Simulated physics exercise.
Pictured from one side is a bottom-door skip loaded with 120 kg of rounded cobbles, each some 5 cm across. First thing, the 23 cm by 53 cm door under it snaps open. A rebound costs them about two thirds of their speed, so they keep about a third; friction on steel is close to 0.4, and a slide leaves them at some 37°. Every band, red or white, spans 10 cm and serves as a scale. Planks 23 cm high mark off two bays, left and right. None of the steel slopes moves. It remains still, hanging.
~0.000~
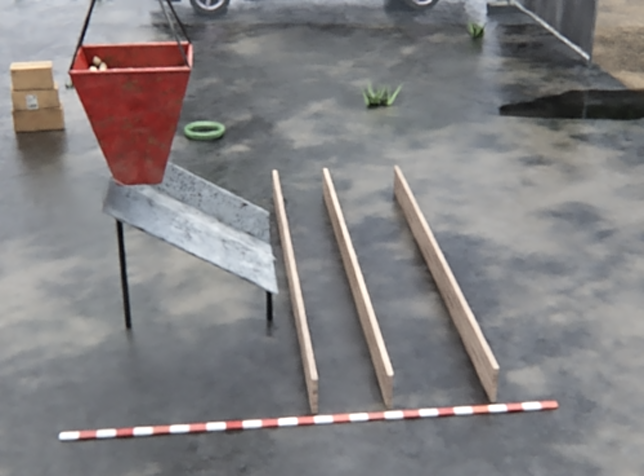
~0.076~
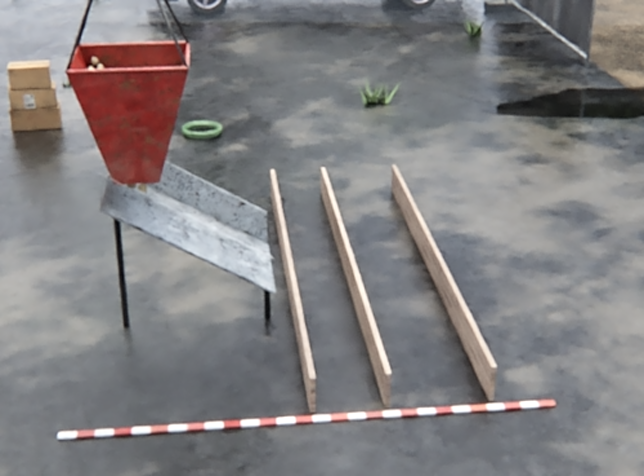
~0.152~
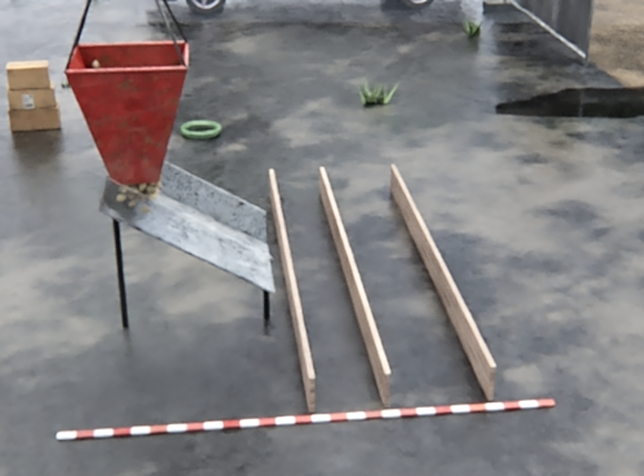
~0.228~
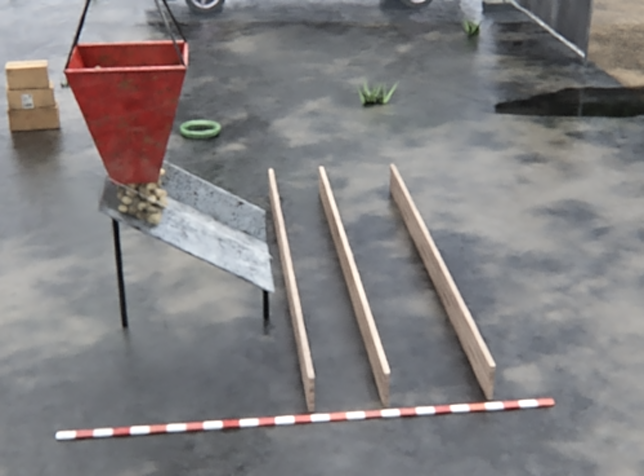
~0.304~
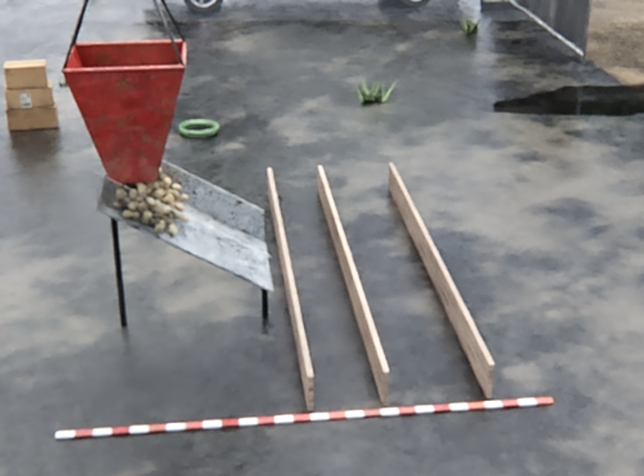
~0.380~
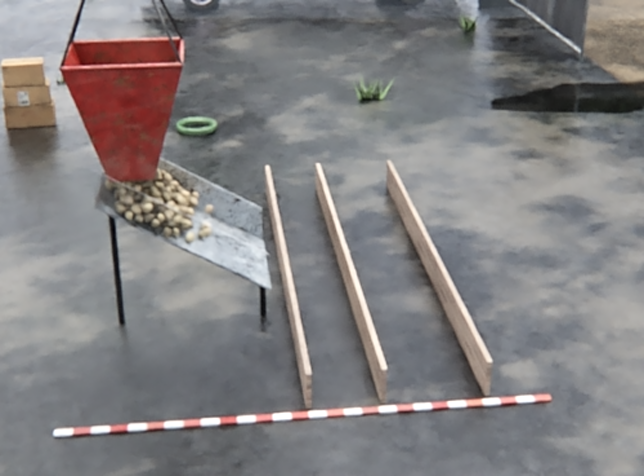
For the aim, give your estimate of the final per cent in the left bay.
My estimate is 98 per cent.
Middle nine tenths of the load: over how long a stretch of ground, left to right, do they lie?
Around 30 centimetres.
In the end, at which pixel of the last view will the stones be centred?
Centre at rest: Around (337, 338).
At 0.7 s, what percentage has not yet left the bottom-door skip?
Close to 25 per cent of the load.
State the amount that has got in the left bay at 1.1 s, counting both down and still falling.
By then, 30 %.
After 0.7 s, 26 % in the bottom-door skip, 68 % on the steel, 4 % falling or lying left of the bays, 1 % falling or lying in the left bay; the stones farthest right are at (317, 286).
After 1.1 s, 0 % in the bottom-door skip, 60 % on the steel, 10 % falling or lying left of the bays, 30 % falling or lying in the left bay; the stones farthest right are at (363, 331).
After 1.7 s, 0 % in the bottom-door skip, 12 % on the steel, 7 % falling or lying left of the bays, 79 % falling or lying in the left bay, 1 % falling or lying in the right bay; the stones farthest right are at (402, 330).
After 2.6 s, 0 % in the bottom-door skip, 98 % falling or lying in the left bay, 2 % falling or lying in the right bay; the stones farthest right are at (441, 338).
After 4.5 s, 0 % in the bottom-door skip, 98 % in the left bay, 2 % in the right bay; the stones farthest right are at (442, 340).
